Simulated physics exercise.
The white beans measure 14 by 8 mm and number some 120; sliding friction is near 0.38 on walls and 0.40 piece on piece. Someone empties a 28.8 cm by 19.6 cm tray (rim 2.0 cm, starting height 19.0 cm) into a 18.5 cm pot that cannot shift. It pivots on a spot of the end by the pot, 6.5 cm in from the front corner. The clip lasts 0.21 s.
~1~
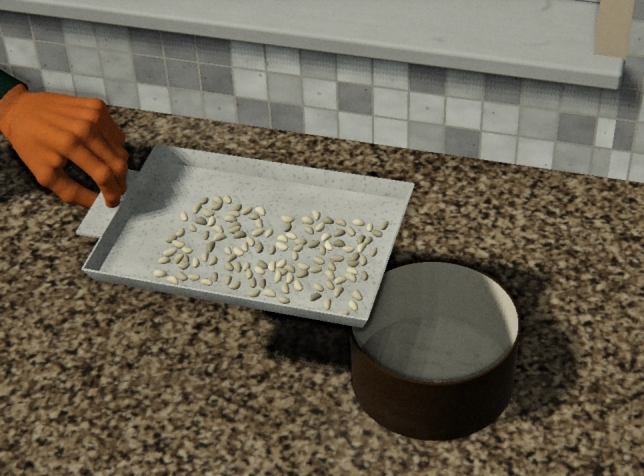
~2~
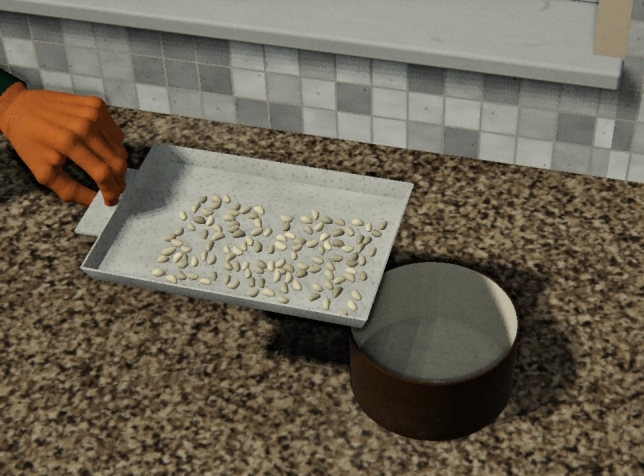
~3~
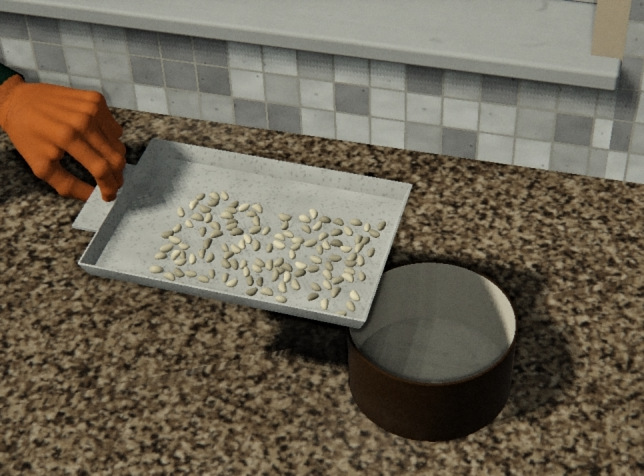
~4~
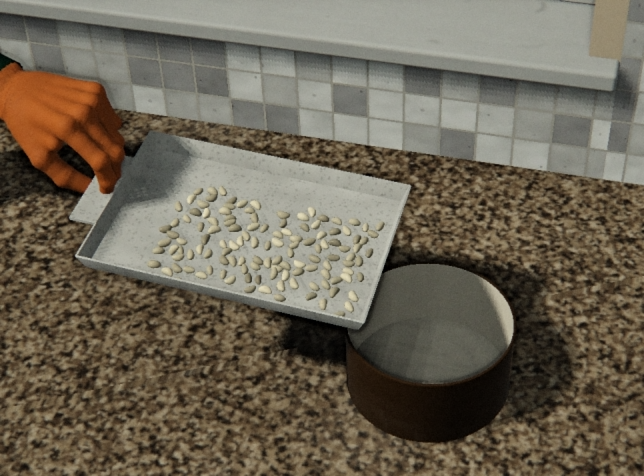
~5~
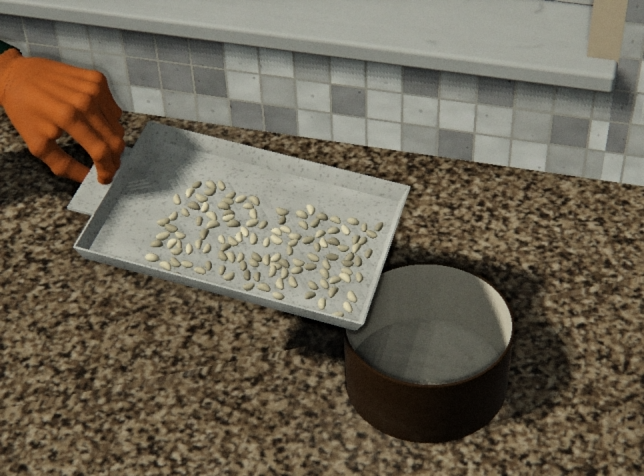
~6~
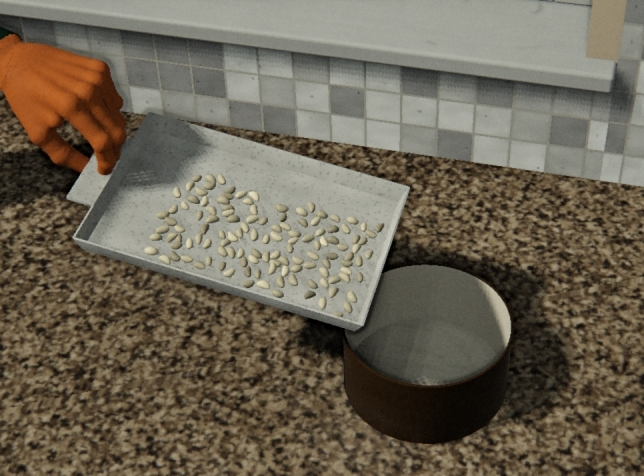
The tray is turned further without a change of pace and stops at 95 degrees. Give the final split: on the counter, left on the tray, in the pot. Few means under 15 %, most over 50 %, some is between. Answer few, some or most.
On the counter: Some; left on the tray: Few; in the pot: Most.
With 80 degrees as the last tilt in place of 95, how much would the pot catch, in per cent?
It would be near 70 per cent.
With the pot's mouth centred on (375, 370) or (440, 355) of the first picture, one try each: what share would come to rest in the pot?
Some 70 and 85 per cent.
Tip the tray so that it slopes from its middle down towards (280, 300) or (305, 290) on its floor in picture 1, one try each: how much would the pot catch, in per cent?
About 0 and 5 per cent.
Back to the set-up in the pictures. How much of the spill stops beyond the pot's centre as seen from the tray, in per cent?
Some 70 per cent.
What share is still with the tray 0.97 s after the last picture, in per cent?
About 75 per cent.
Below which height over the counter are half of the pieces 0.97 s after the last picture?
Some 20 cm.
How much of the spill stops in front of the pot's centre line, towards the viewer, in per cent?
Some 100 per cent.
Then, 0.58 s after the last picture, tilt 50 degrees; the tray holds 100 %, the pot 0 %.
Then, 0.97 s after the last picture, tilt 77 degrees; the tray holds 75 %, the pot 10 %.
Then, 1.45 s after the last picture, tilt 95 degrees; the tray holds 0 %, the pot 75 %.
In the end, counter 25 %, tray 0 %, pot 75 %.
